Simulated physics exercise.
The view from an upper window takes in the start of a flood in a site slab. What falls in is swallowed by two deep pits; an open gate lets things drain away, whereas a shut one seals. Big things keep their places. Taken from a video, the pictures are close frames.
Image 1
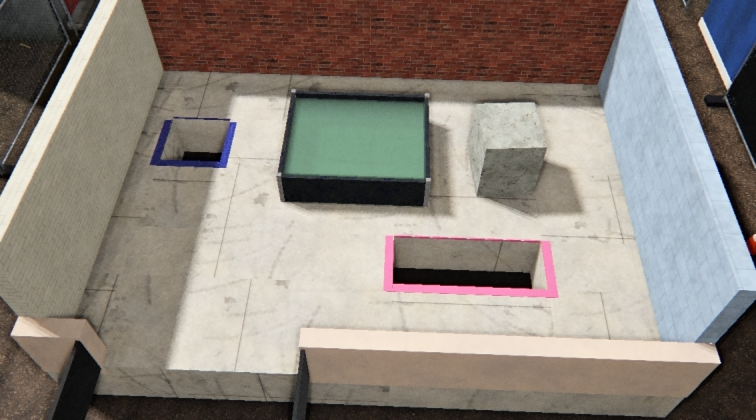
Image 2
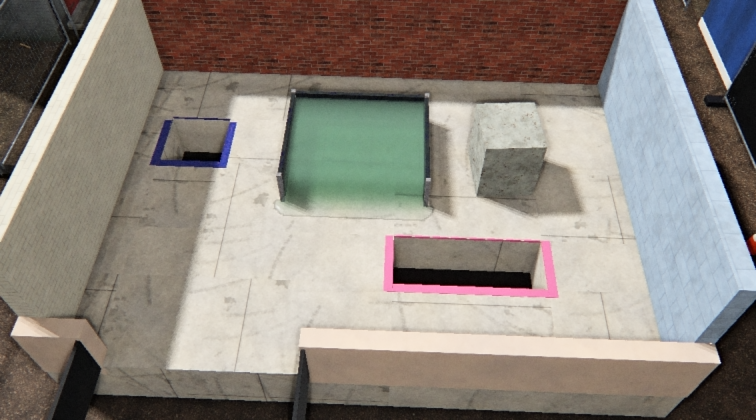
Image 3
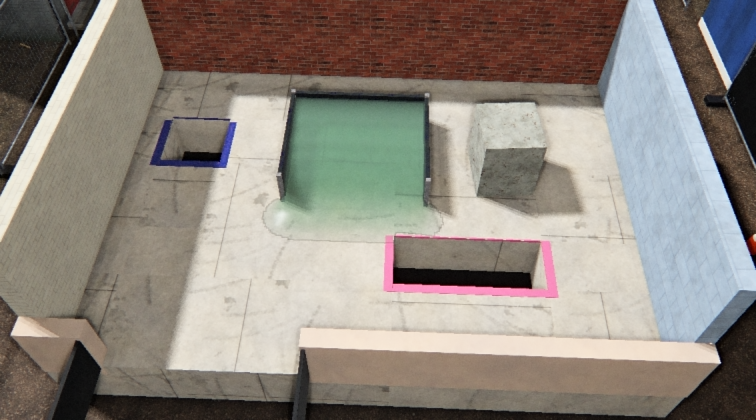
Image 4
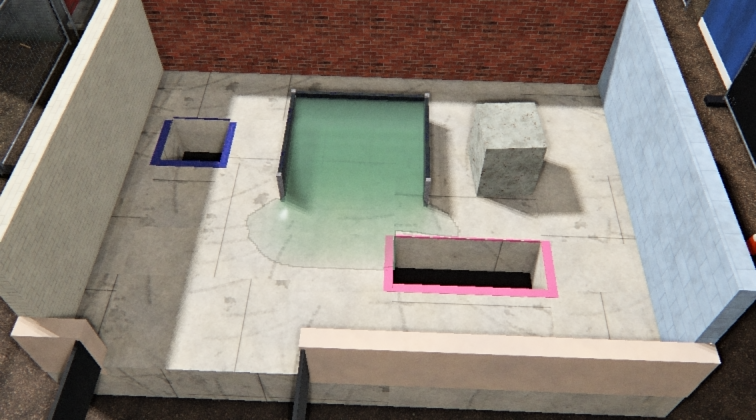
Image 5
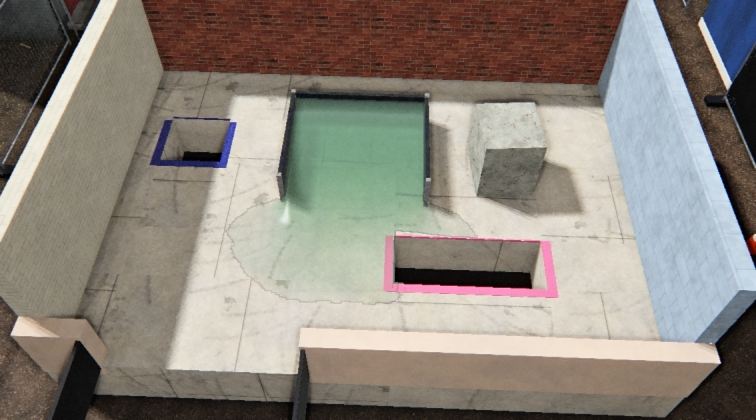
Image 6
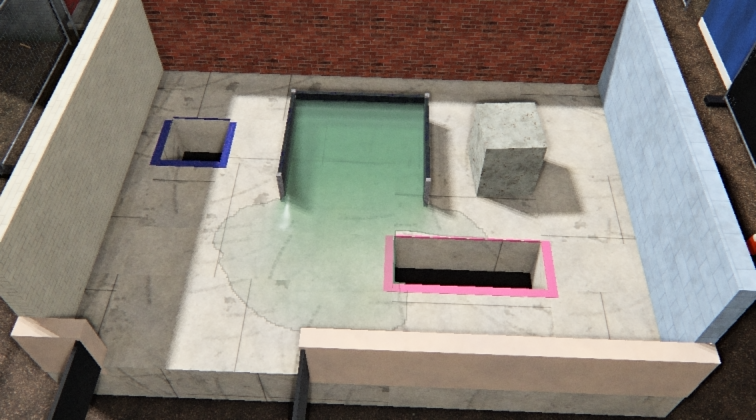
Green water flows out of the tank's open front and spreads across the concrete slab.
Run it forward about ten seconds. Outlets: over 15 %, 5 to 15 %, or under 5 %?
The gate will drain in excess of fifteen per cent. The blue pit will drain shy of five per cent. The pink pit will drain in excess of fifteen per cent.
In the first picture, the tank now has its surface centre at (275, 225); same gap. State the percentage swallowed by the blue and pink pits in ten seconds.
The blue pit gets roughly 0 per cent and the pink pit roughly 8 per cent.
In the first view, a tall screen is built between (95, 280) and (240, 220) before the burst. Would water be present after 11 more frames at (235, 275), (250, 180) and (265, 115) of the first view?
Result, listed order: Spot 1 reached by the flood, spot 2 kept clear of the flood, spot 3 kept clear of the flood.
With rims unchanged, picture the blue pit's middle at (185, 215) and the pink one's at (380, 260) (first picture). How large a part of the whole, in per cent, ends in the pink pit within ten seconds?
The pink pit takes 75 per cent.
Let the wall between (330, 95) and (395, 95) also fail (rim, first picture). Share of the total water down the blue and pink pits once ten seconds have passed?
In percent: Blue 25, pink 6.
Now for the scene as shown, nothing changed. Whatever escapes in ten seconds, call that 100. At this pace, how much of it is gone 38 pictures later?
Log: Around 85 %, estimated.
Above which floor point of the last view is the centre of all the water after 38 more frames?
It's close to (396, 263).
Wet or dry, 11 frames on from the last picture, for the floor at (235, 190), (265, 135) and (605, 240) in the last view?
The readings in sequence are waterless, waterless, waterless.
A moment on, water covers 20 % of the floor; the gate 2 %, the blue pit 0 %, the pink pit 10 %.
Next, water covers 30 % of the floor; the gate 9 %, the blue pit 0 %, the pink pit 17 %.
Then, water covers 35 % of the floor; the gate 22 %, the blue pit 0 %, the pink pit 23 %.
Later, water covers 45 % of the floor; the gate 33 %, the blue pit 0 %, the pink pit 30 %.
In the end, water covers 45 % of the floor; the gate 39 %, the blue pit 0 %, the pink pit 34 %.
